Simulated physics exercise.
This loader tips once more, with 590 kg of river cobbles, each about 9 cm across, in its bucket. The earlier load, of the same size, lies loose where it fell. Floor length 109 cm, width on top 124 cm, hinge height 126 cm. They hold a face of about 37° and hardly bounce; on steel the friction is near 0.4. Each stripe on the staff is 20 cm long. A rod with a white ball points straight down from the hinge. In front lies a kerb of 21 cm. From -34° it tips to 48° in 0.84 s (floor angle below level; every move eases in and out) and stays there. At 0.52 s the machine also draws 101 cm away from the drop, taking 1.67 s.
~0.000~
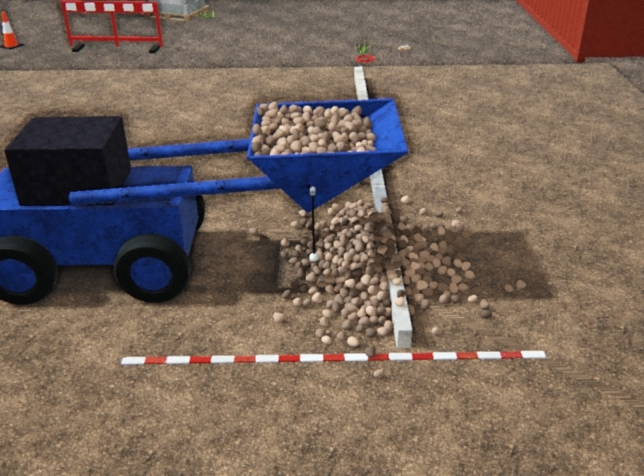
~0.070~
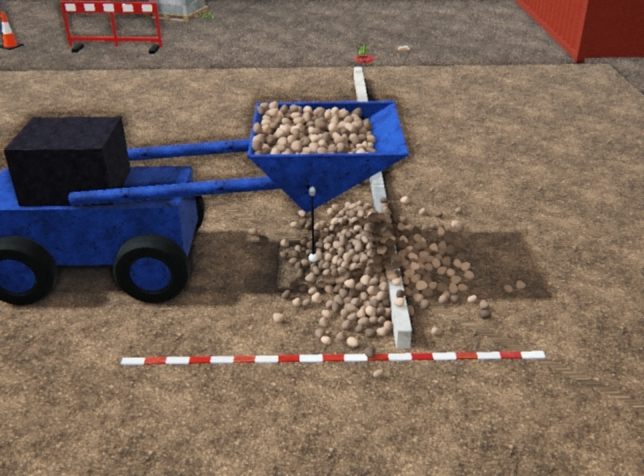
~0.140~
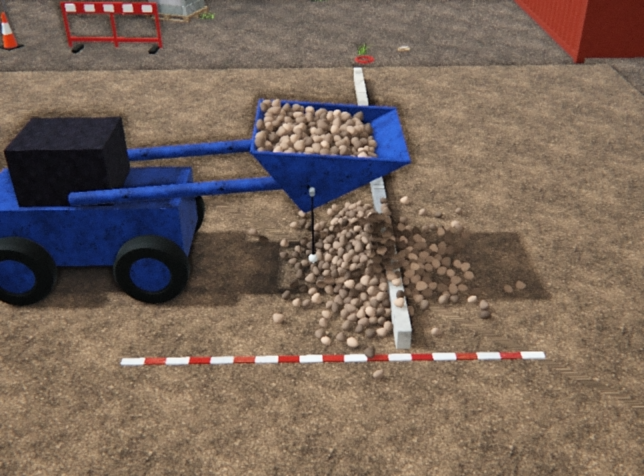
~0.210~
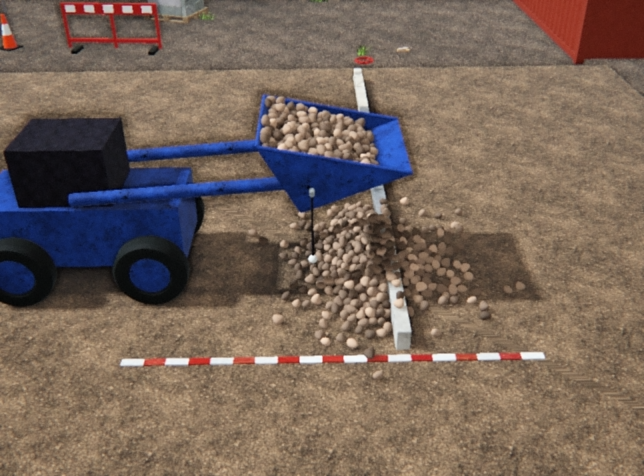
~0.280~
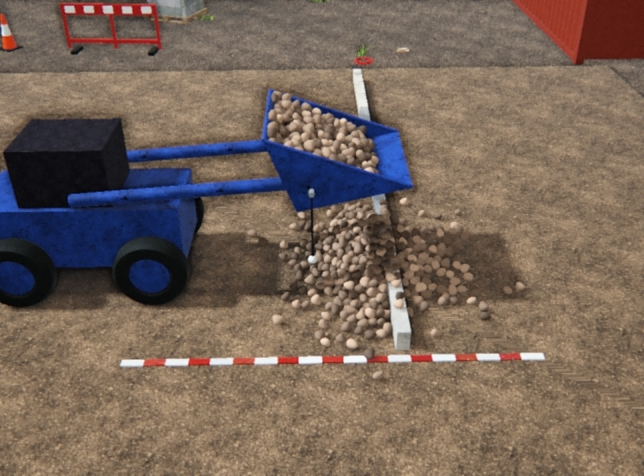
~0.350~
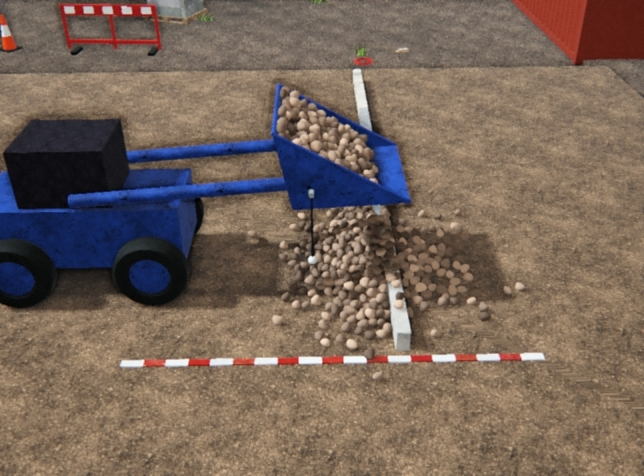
A blue loader's raised bucket of stones tilts forward above a loose heap across a kerb.
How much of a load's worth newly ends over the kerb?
Roughly 33 per cent of a load more.
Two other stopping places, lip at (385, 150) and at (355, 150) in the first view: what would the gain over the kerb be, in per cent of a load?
First some 10, then 0 per cent.
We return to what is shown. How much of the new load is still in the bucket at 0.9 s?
About 55 per cent.
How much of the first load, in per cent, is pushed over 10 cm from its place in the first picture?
Roughly 25 per cent of them.
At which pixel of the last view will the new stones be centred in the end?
Their middle is at about (363, 256).
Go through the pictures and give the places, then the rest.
In the first picture, lip at (408, 152), floor tilted -34°, highest stones at (291, 113). The earlier load is highest near (382, 244), 32 cm above ground level, 81 % on this side of the kerb, 19 % over the kerb.
In the second picture, lip at (409, 154), floor tilted -32°, highest stones at (281, 111); the stones move at 0.2 m/s on average.
In the third picture, the bucket is at -28°, its lip at (411, 162); the top of the load is at (276, 110); the stones move at 0.4 m/s on average.
In the fourth picture, lip at (412, 173), floor tilted -21°, highest stones at (276, 108); the stones move at 0.5 m/s on average.
In the fifth picture, the bucket is at -13°, its lip at (413, 187); the top of the load is at (280, 105); the stones move at 0.6 m/s on average.
In the sixth picture, lip at (410, 202), floor tilted -3°, highest stones at (288, 102); the stones move at 0.8 m/s on average.
After 0.6 s the floor is at 35°; in per cent of one load, 99 in the bucket, 82 on this side of the kerb, 19 over the kerb; the foremost stones are at (477, 260).
After 0.9 s the floor is at 48°; in per cent of one load, 53 in the bucket, 125 on this side of the kerb, 22 over the kerb; the foremost stones are at (477, 260).
After 2.6 s the floor is at 48°; in per cent of one load, 0 in the bucket, 148 on this side of the kerb, 52 over the kerb; the foremost stones are at (537, 262).
After 5.4 s the floor is at 48°; in per cent of one load, 0 in the bucket, 148 on this side of the kerb, 52 over the kerb; the foremost stones are at (537, 262). Net gain over the kerb, 33.
